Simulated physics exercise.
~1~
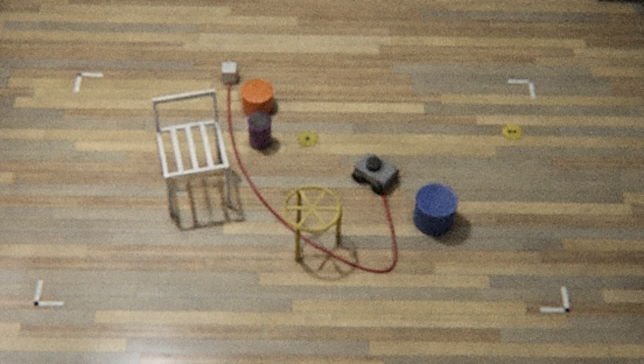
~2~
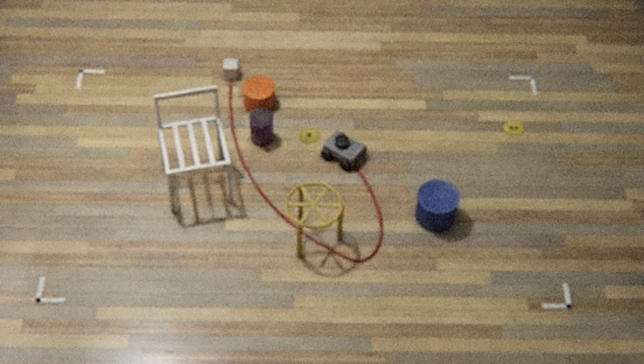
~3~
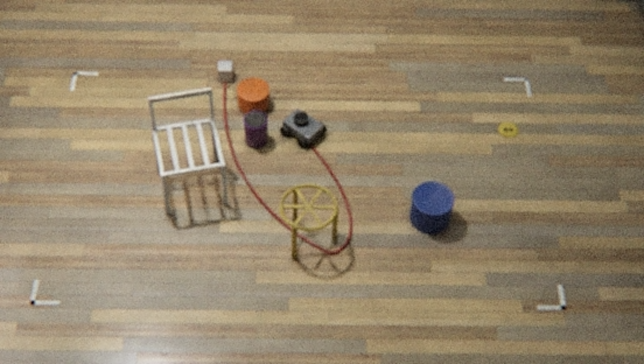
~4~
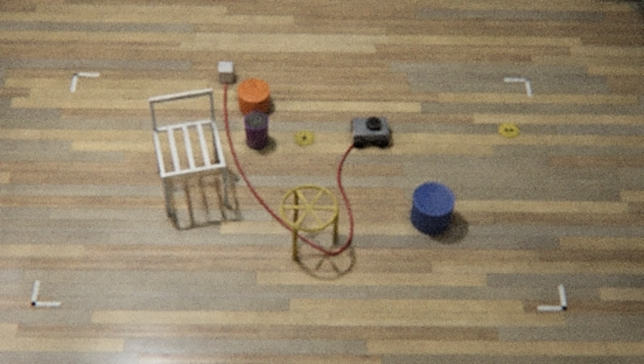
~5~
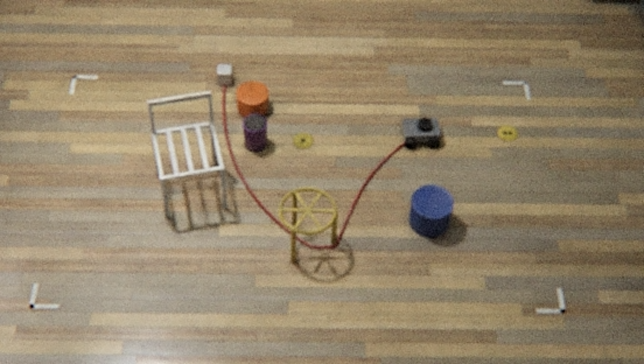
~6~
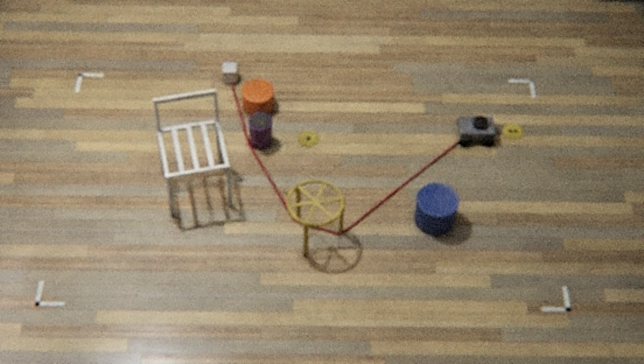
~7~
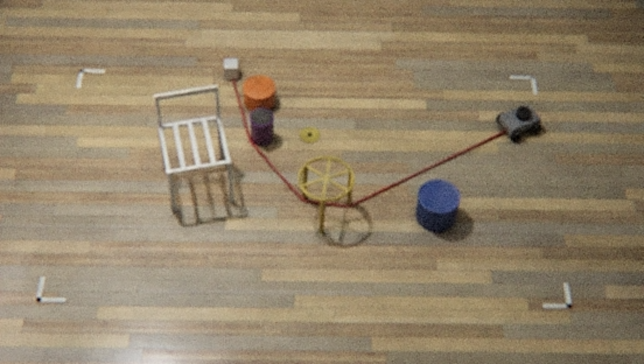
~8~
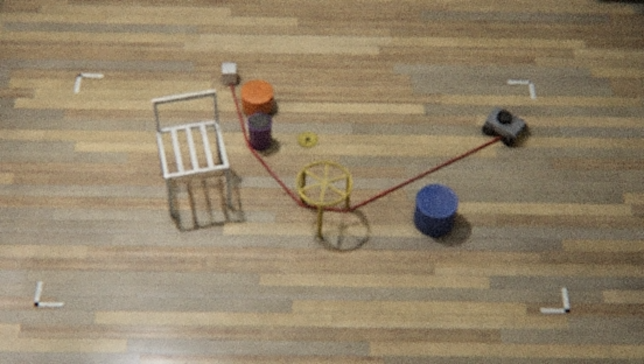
To begin with, a small dark cart sits near the middle of a wooden floor, trailing a red lead that loops past a yellow stool to a small pale block, with a white chair, orange tub, purple pot and blue bin around. The cart moves up and left to a yellow mark beside the purple pot. It then heads right, and the slack loop draws in around the stool's legs. As the cart nears the second mark, the lead pulls tight and drags the stool slightly up and right. Finally the cart stops at the right, the stool shifted, everything else in place.
